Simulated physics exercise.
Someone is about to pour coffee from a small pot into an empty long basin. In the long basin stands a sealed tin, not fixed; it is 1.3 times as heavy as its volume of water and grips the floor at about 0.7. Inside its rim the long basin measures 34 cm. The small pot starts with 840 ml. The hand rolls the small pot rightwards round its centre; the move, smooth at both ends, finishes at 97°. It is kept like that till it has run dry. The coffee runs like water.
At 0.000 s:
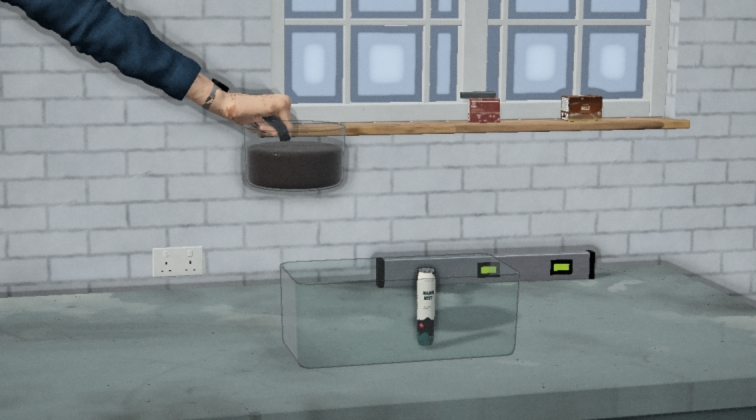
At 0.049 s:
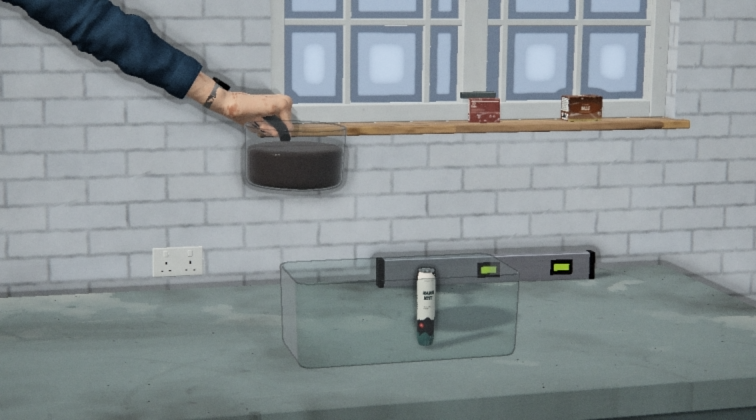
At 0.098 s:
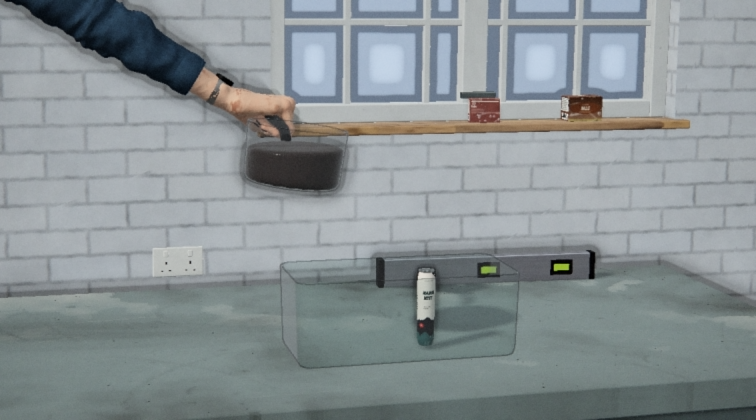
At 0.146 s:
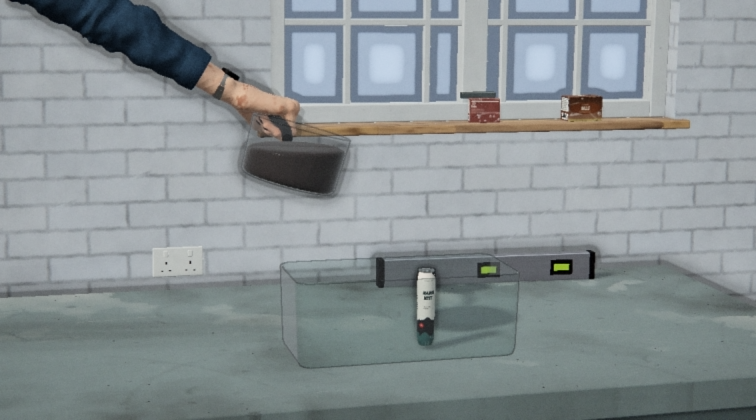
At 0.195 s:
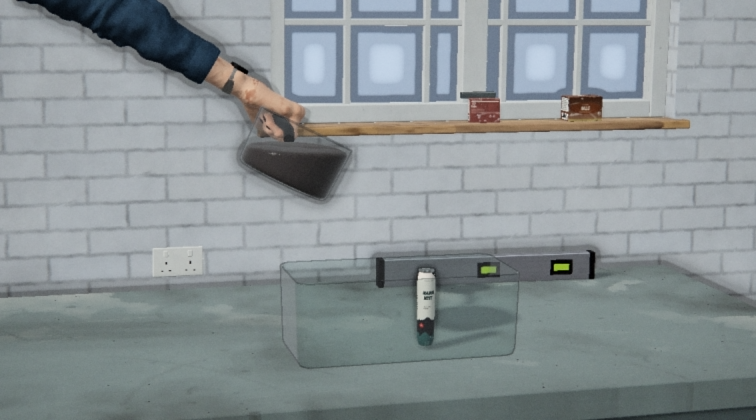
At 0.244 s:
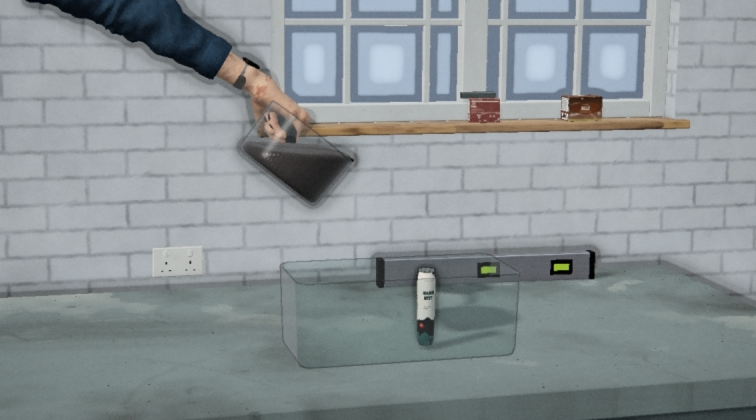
A hand steadily tilts a small pot of dark liquid rightwards above a clear basin.
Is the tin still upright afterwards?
The tin keeps standing.
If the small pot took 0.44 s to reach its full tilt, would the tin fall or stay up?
The tin remains upright.
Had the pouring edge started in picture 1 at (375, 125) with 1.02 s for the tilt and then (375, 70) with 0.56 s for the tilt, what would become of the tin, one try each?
First it falls; then it falls.
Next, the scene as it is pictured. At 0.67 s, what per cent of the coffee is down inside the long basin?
About 74 per cent.
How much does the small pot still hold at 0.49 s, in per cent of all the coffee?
About 40 per cent.
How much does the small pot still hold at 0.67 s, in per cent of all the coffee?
About 14 per cent.
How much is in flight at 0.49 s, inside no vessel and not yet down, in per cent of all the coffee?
Some 48 per cent.
By 0.49 s the tilt is 93° and 39 per cent is still to pour; the tin stands where it began.
By 0.67 s the tilt is 97° and 14 per cent is still to pour; the tin stands where it began.
By 0.86 s the tilt is 97° and 4 per cent is still to pour; the tin stands where it began.
By 1.06 s the tilt is 97° and 1 per cent is still to pour; the tin stands where it began.
At rest the tin stands where it began.
